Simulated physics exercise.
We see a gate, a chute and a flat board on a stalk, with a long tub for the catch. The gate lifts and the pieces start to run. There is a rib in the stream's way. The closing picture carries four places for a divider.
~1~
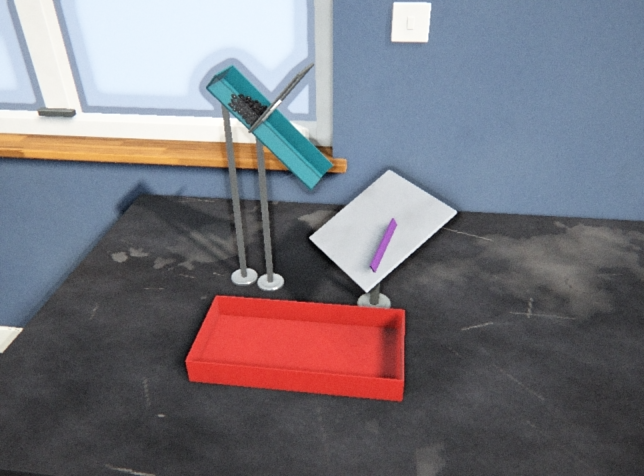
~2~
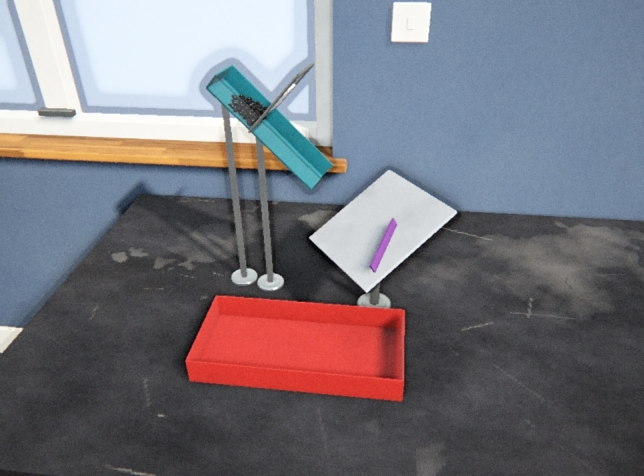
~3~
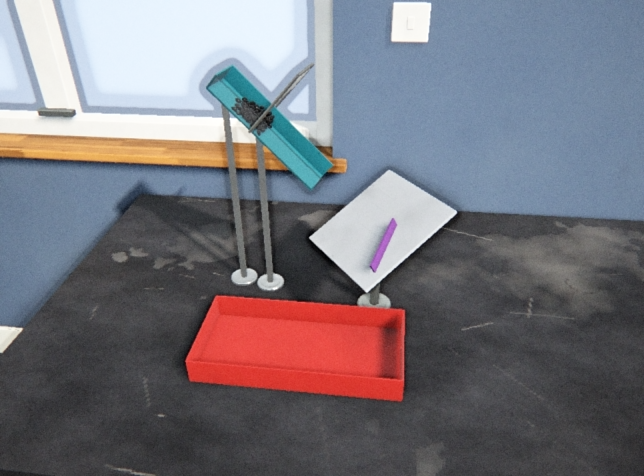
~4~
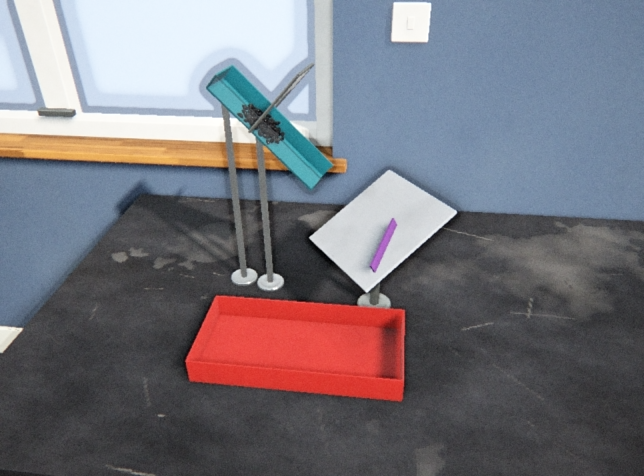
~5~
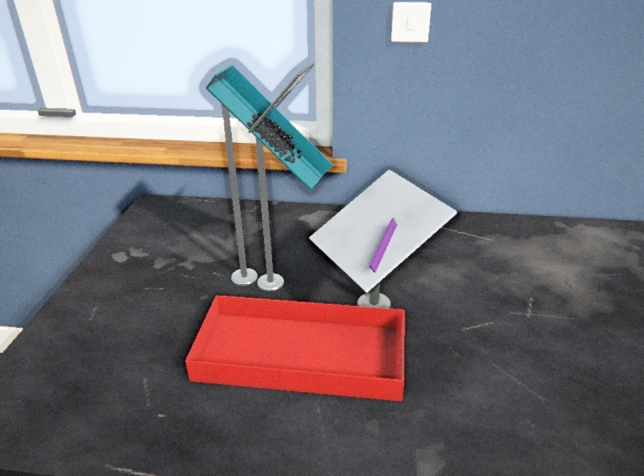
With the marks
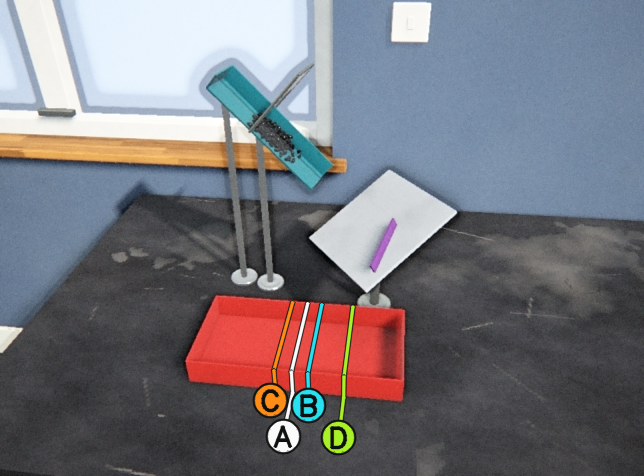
A long red tub sat empty on a dark table beside a tilted white board with a purple rib, while small black pieces slid partway down a sloping teal chute past a raised gate.
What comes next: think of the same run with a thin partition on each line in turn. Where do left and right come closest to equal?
The best line is B.
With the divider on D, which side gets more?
Left.
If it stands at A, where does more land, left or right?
The right side.
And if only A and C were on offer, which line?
It is A.
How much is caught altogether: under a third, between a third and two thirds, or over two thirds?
About that: Over two thirds.
On the marked copy, line A crosses the front rim at (291, 371); line B crosses the front rim at (308, 372); line C crosses the front rim at (274, 369); line D crosses the front rim at (344, 375).
Choosing A, of what is caught, a small part on the left of the divider, most on the right.
Choosing B, of what is caught, about half on the left of the divider, about half on the right.
Choosing C, of what is caught, none on the left of the divider, all on the right.
Choosing D, of what is caught, nearly all on the left of the divider, a stray few on the right.
